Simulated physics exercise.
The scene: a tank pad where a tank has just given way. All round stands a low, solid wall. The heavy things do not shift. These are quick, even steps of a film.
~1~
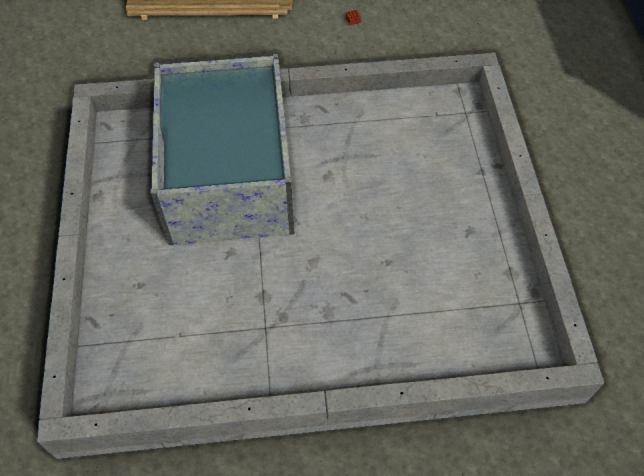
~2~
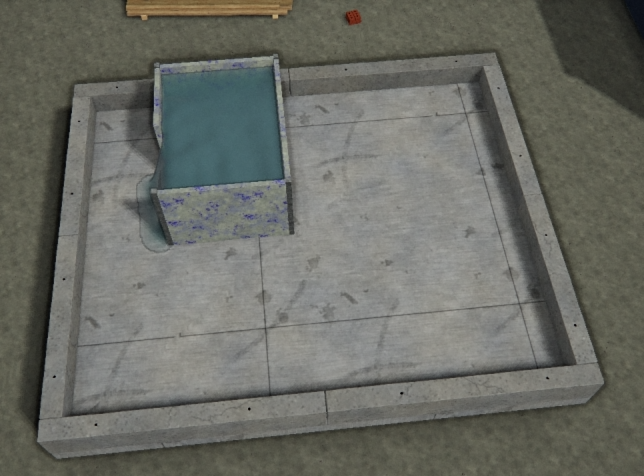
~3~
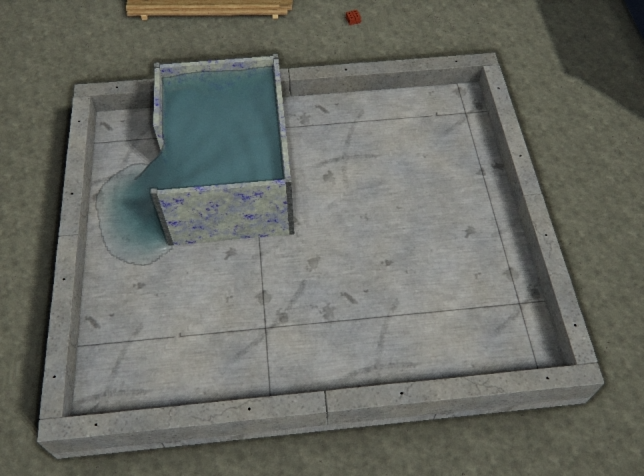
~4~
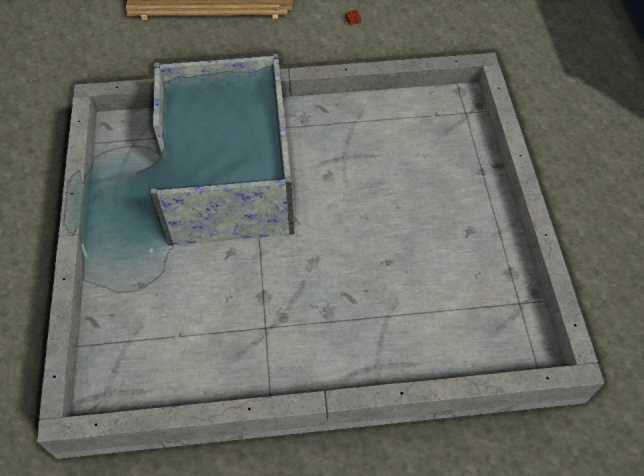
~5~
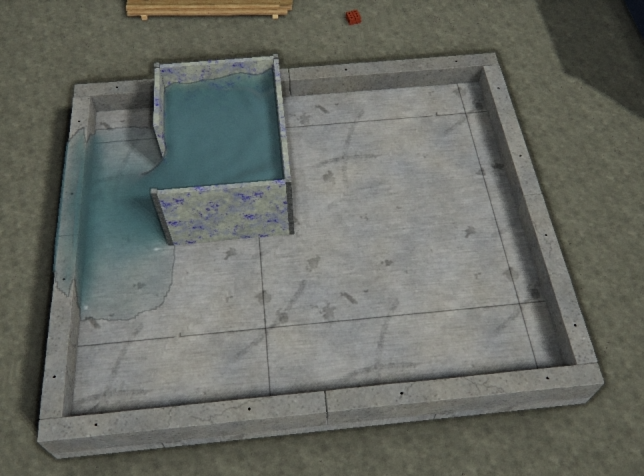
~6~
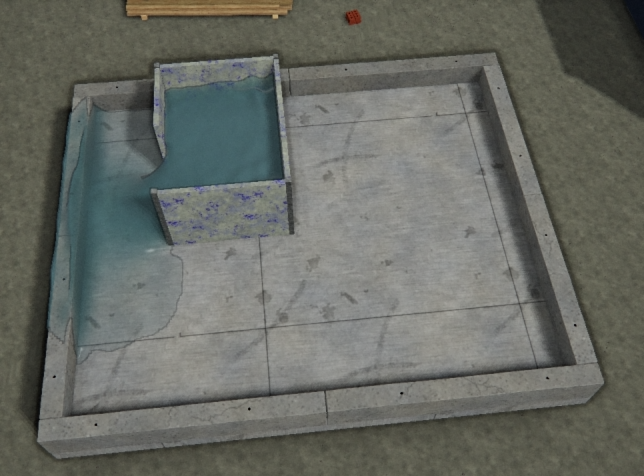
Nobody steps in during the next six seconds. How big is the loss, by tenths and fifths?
Over the wall goes from a tenth to a fifth.
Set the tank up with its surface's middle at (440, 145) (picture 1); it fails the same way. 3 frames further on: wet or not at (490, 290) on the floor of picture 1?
Answer: Dry.
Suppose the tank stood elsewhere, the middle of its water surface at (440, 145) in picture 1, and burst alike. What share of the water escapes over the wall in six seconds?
Some 2 per cent.
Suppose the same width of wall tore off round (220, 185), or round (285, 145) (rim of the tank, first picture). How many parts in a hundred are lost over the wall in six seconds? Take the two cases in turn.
Near 6 and 4 in a hundred.
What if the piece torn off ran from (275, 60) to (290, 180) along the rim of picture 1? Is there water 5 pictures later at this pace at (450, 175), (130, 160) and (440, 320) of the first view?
One after the other: Flooded, no water, covered.
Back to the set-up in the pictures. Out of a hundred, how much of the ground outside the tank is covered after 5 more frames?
Near 25 in a hundred.
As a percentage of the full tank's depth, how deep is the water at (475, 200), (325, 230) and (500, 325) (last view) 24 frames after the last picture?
In that order: 8, 2 and 4 per cent.
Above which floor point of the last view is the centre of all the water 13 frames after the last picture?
Roughly at (196, 220).
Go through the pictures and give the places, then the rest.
The tank at (220, 125) is whole and still, in the first frame.
The front is at (152, 178), out from the gap at (168, 190), in the second frame.
Water pours out at (169, 194) and has run to (106, 193), in the third frame.
Water pours out at (170, 196) and has run to (85, 274), in the fourth frame.
Water pours out at (170, 196) and has run to (82, 315), in the fifth frame.
The front is at (79, 357), out from the gap at (170, 196), in the sixth frame.
A moment on, water covers 20 % of the floor; the low wall has let 3 % over.
Next, water covers 25 % of the floor; the low wall has let 8 % over.
Then, water covers 55 % of the floor; the low wall has let 16 % over.
Later, water covers 70 % of the floor; the low wall has let 17 % over.
In the end, water covers 80 % of the floor; the low wall has let 17 % over.
